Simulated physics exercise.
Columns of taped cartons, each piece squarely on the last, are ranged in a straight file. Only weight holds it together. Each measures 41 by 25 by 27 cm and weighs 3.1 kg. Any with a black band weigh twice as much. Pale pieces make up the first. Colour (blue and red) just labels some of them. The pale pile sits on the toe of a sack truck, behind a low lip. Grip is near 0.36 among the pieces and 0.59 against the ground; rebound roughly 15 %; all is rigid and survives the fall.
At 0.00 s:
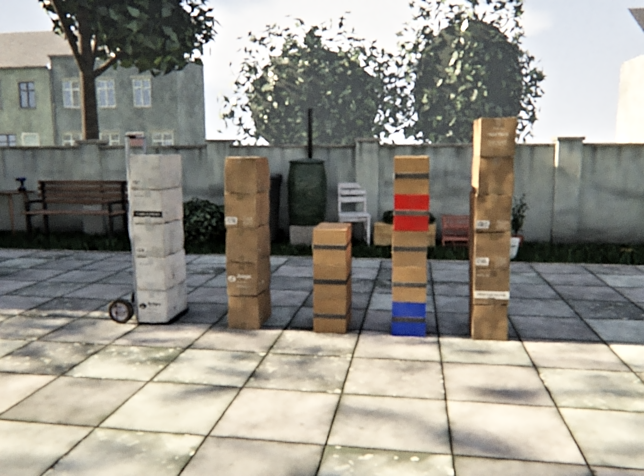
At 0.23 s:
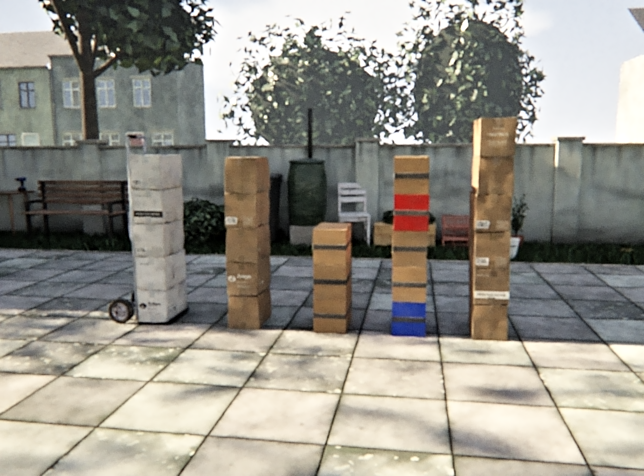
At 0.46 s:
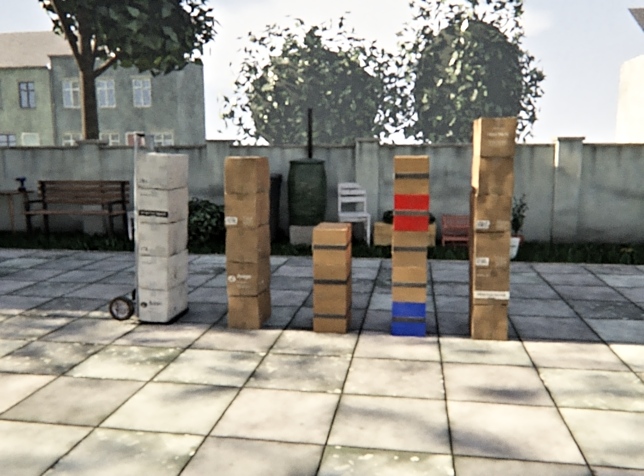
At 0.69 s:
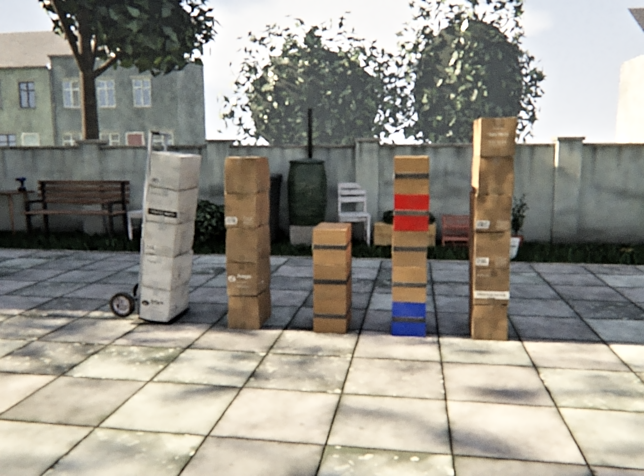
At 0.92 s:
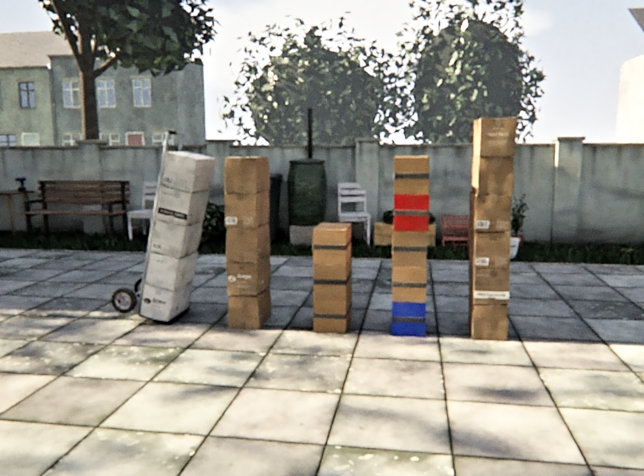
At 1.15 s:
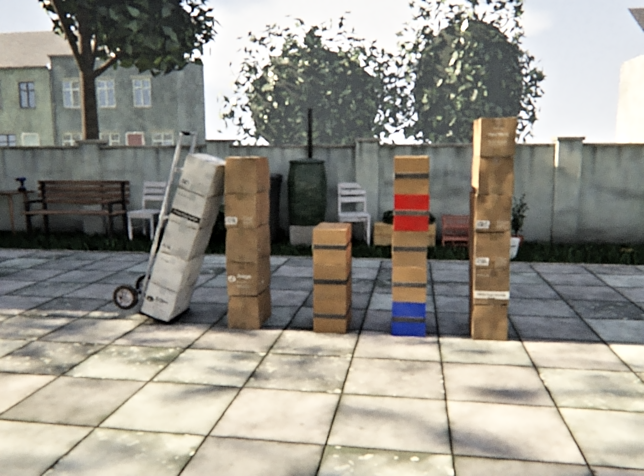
A hand truck carrying a stack of pale boxes stands at the left end of a row on a paved yard, seen from the front by a still camera. To its right are four brown carton stacks, one short and one with red and blue bands, before a grey wall, benches and trees. The truck stays upright at first, then tilts steadily rightward with its boxes, toward the neighbouring stack.
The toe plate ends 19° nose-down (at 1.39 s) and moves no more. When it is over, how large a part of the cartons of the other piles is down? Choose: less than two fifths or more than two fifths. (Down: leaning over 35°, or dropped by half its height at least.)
Ending down: Upwards of two fifths.
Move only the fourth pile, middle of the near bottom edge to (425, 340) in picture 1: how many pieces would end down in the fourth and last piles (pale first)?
Then fourth 4, last 6.
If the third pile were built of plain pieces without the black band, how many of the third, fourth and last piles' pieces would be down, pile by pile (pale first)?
In that case third 3, fourth 5, last 6.
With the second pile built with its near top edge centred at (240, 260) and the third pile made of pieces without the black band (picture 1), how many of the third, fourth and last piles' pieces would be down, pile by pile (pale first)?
Then third 1, fourth 0, last 0.
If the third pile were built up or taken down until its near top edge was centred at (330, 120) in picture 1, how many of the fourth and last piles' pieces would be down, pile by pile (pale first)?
In that case fourth 4, last 6.
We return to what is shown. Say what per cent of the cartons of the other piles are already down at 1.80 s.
By then 0 per cent.
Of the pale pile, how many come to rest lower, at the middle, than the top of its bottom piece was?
2 of them.
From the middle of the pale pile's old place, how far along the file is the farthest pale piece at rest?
Roughly 110 cm along.
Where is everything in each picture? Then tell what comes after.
In the first picture (we follow the side turned to the camera), truck frame (129, 175) 0° forward; blue carton (409, 320); red carton (411, 213); no other piece has moved.
The second picture shows truck frame (130, 174) 0° forward; red carton (411, 213).
The third picture shows truck frame (137, 173) 3° forward; red carton (411, 213).
The fourth picture shows truck frame (149, 171) 8° forward, top of the pale pile leaning 8°; red carton (411, 213); no other piece has moved.
The fifth picture shows truck frame (162, 170) 13° forward, top of the pale pile leaning 13°; red carton (411, 213); no other piece has moved.
The sixth picture shows truck frame (173, 170) 17° forward, top of the pale pile leaning 20°; red carton (411, 213); blue carton (409, 320); no other piece has moved.
Around 1.80 s, 5 of the pale pile down; none of the 19 other cartons down, 4 disturbed.
Around 2.58 s, 5 of the pale pile down; 4 of the 19 other cartons down; red carton displaced 55 mm.
Around 4.68 s, 5 of the pale pile down; 11 of the 19 other cartons down; blue carton tipped 38°; red carton tipped 38°, 16 cm lower.
Around 5.18 s, 5 of the pale pile down; 17 of the 19 other cartons down; red carton on its side; blue carton on its side.
Finally (6.0 s), 5 of the pale pile down; 17 of the 19 other cartons down; red carton on its side; blue carton on its side. That is 89 per cent. Seen by the last camera, middles, red carton near (581, 288), blue carton near (442, 314).
